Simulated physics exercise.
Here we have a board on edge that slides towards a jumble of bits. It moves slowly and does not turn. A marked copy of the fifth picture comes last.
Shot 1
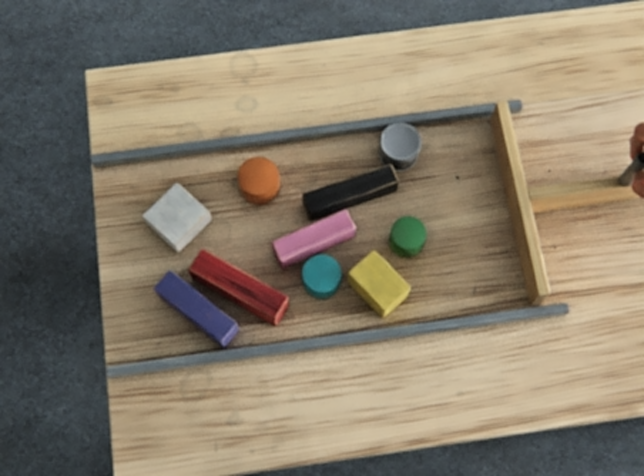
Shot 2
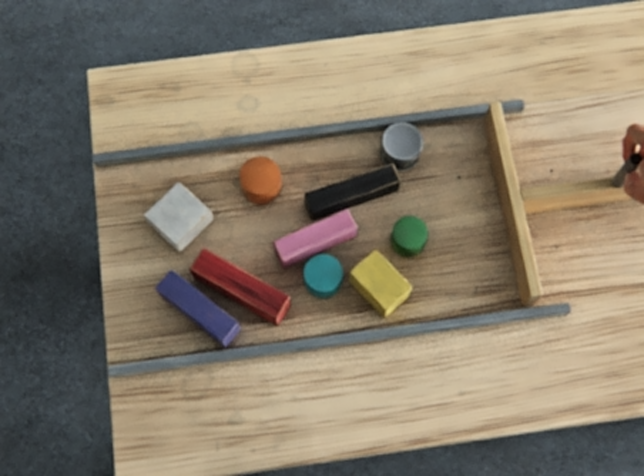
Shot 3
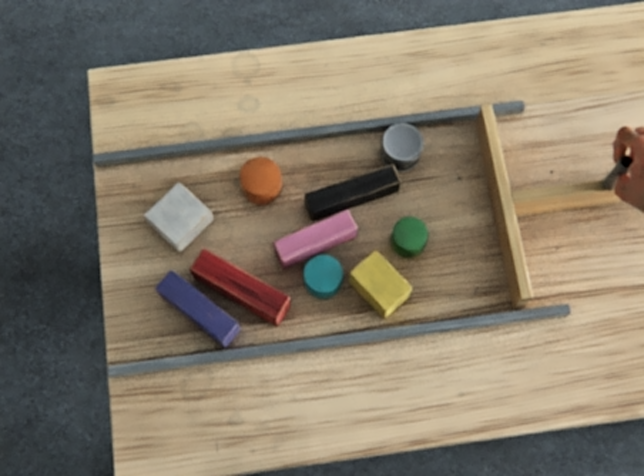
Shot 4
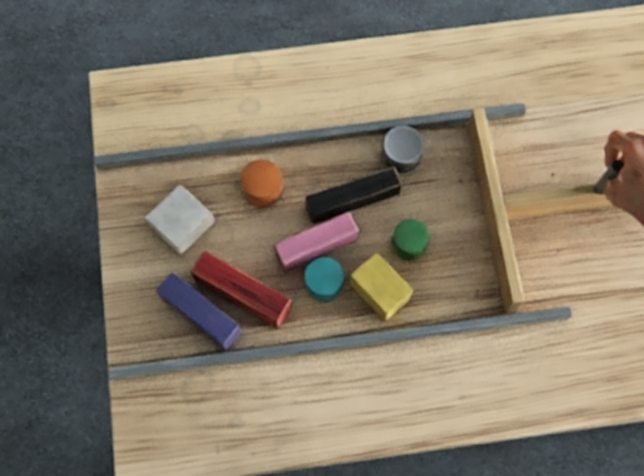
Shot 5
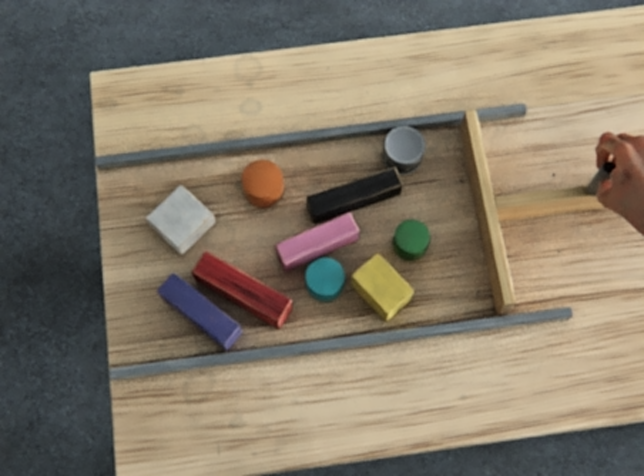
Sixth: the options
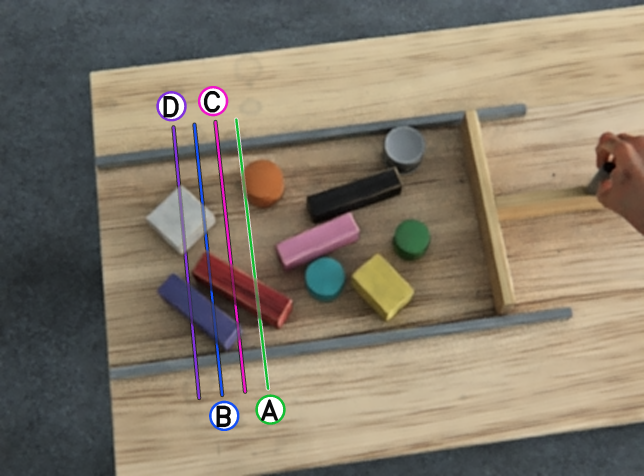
A hand slowly slides an upright wooden board left towards a jumble of coloured pieces.
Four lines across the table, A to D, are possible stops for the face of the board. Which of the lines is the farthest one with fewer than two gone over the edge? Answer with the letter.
Line B.
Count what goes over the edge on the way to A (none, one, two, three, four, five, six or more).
By then, none.
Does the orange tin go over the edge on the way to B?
By then, no.
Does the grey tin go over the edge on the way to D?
By then, no.
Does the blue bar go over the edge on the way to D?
Yes.
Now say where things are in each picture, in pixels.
The first picture shows white block (177, 218); orange tin (259, 180); green tin (408, 237).
The second picture shows board (516, 196); grey tin (402, 147).
The third picture shows board (507, 198); black stick (352, 193).
The fourth picture shows board (498, 202); red stick (241, 290).
The fifth picture shows board (490, 203); pink stick (318, 242); white block (181, 220); orange tin (263, 183).
On the marked copy, A at (251, 248); B at (208, 253); C at (230, 251); D at (186, 256).
Taking B. A third of the way, board (388, 216); grey tin (349, 157); yellow block (364, 291).
Two thirds of the way, board (287, 229); blue bar (174, 315); red stick (201, 305).
When it is over, board (209, 240); blue bar over the edge; white block (113, 230); one fallen.
As for the rest, A is within the limit but short; C is within the limit but short; D drops three.
